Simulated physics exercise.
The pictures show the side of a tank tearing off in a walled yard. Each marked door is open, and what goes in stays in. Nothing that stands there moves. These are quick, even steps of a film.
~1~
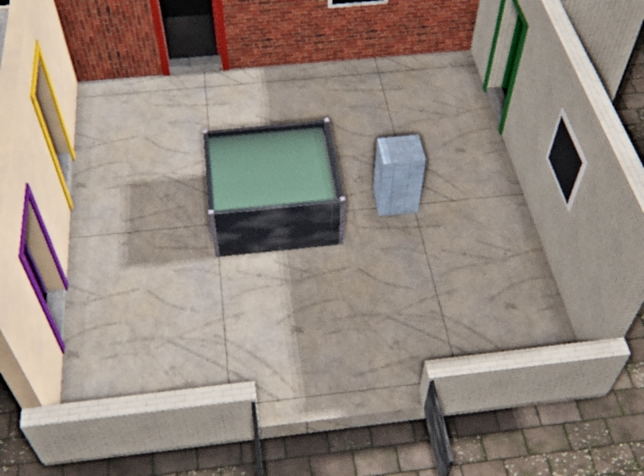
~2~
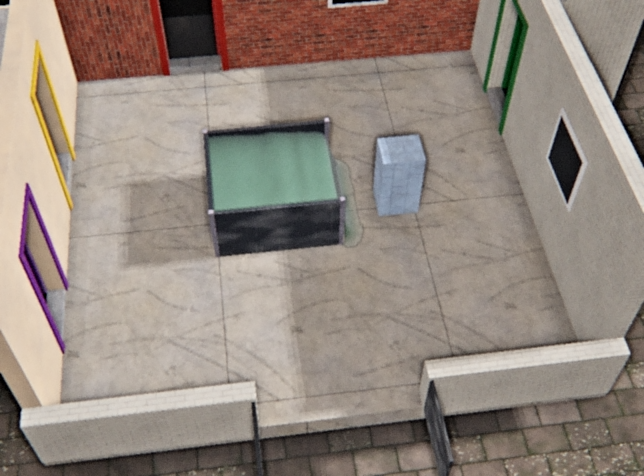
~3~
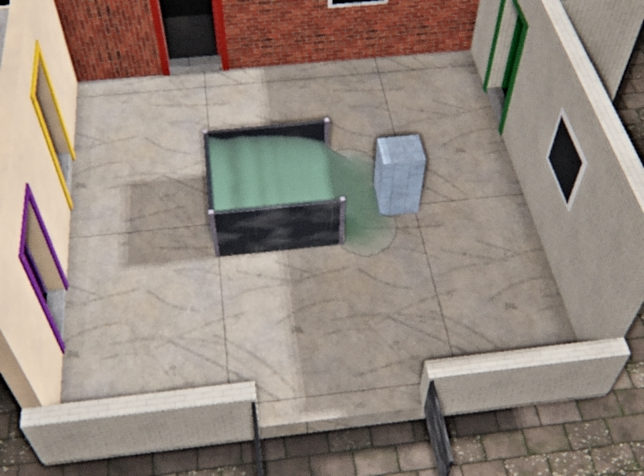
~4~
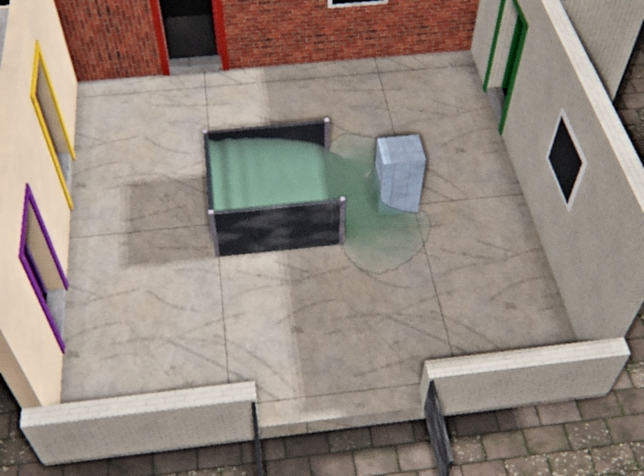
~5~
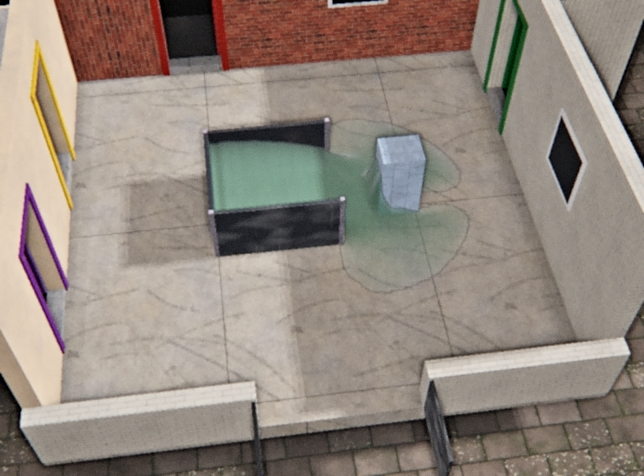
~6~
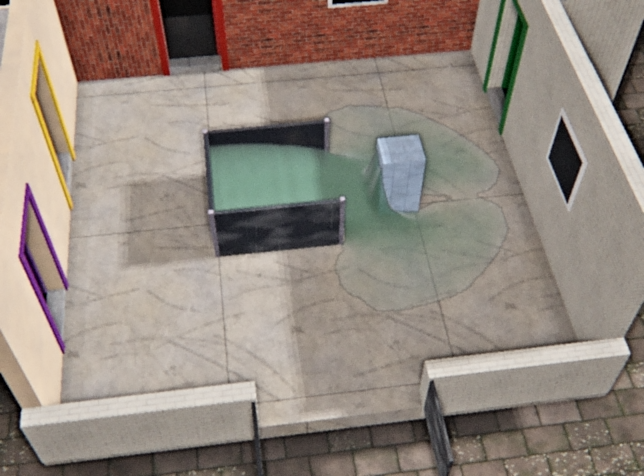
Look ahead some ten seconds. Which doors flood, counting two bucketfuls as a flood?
The purple door holds within the limit; the yellow door holds within the limit; the red door holds within the limit; the green door floods.
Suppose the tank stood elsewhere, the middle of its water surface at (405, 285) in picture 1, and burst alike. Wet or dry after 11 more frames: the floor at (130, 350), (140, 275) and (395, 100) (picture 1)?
One after the other: Clear, not flooded, flooded.
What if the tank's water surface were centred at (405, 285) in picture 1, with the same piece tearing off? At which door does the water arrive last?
The yellow one.
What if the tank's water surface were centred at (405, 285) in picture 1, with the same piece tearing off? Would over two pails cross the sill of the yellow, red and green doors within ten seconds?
One by one: Yellow stays under; red takes less; green takes less.
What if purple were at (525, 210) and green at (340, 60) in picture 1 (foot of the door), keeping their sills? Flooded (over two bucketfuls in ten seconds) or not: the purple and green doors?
Purple is over, green keeps below it.
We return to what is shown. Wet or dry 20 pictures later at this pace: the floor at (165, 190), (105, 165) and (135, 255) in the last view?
In turn: Free of water, not flooded, no water.
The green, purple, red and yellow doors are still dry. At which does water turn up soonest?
It is the green-painted one.
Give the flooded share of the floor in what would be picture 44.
Some 75 per cent.
A moment on, water covers 35 % of the floor; the purple door not reached, the yellow door not reached, the red door not reached, the green door under two buckets in.
Next, water covers 40 % of the floor; the purple door not reached, the yellow door not reached, the red door not reached, the green door over two buckets in.
Then, water covers 45 % of the floor; the purple door not reached, the yellow door not reached, the red door not reached, the green door far over two buckets in.
Later, water covers 75 % of the floor; the purple door not reached, the yellow door not reached, the red door wet at the sill, nothing in, the green door far over two buckets in.
In the end, water covers 90 % of the floor; the purple door wet at the sill, nothing in, the yellow door wet at the sill, nothing in, the red door wet at the sill, nothing in, the green door far over two buckets in.
